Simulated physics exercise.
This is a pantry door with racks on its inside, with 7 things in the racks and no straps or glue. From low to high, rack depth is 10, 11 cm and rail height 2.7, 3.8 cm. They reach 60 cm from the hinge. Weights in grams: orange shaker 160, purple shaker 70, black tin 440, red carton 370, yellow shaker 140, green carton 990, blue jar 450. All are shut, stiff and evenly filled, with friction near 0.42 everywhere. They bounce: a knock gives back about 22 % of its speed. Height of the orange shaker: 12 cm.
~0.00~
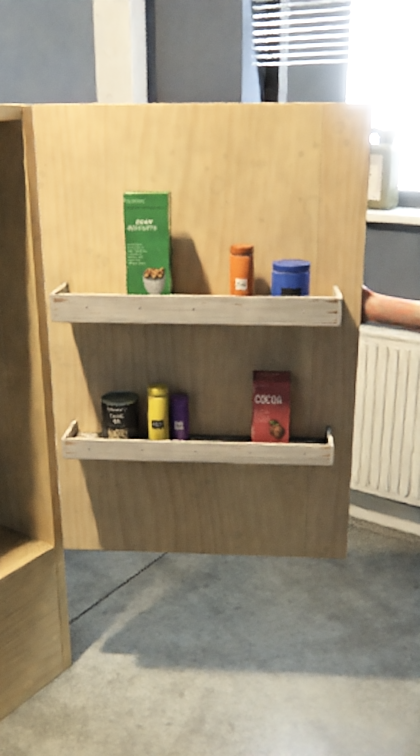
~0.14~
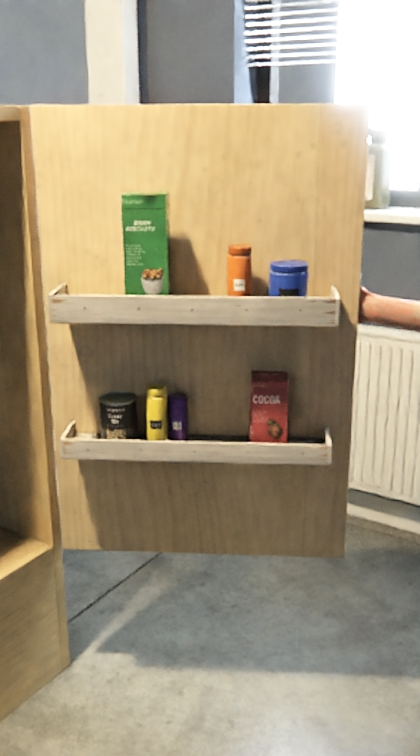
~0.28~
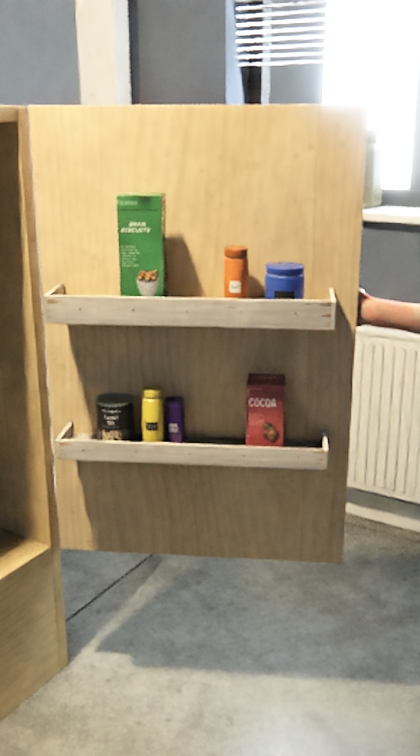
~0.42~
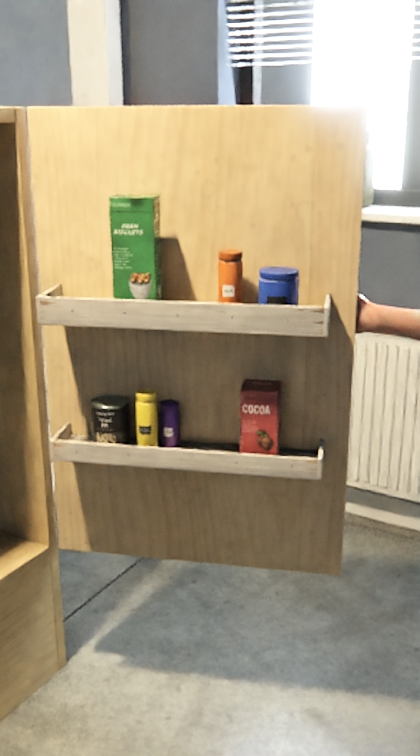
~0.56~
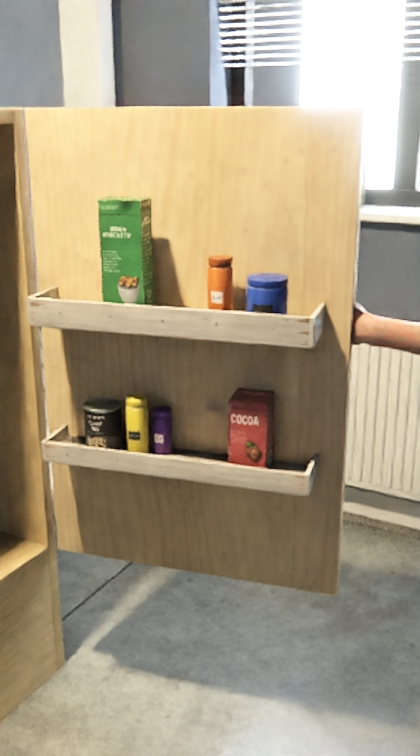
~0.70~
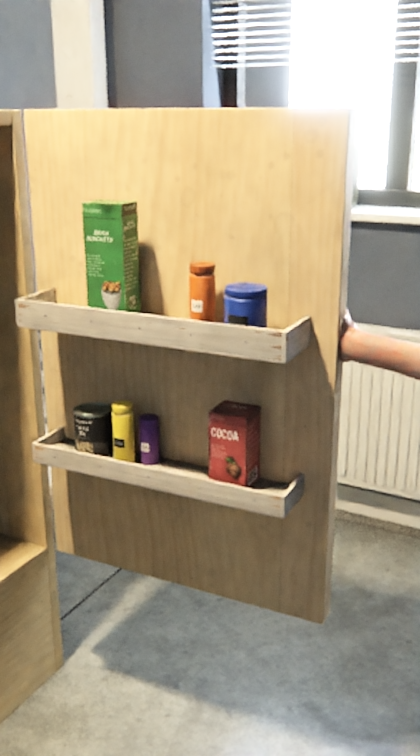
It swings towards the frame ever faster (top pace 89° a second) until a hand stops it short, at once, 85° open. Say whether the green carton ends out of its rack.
The green carton stays in.
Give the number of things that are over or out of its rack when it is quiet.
1 of them.
By 0.90 s, door 85° open; green carton tilted 6° near (92, 265); orange shaker tilted 14°; red carton tilted 10°.
By 1.40 s, door 85° open; green carton tilted 6° near (102, 263); orange shaker tilted 65°; yellow shaker tilted 11°.
By 2.30 s, door 85° open; orange shaker tilted 67°; yellow shaker tilted 5°; red carton 2 cm from its spot.
When it is over (3.8 s), lying over in the racks, orange shaker; the other 6 within 5 cm of the start. In the last view, green carton near (98, 265).
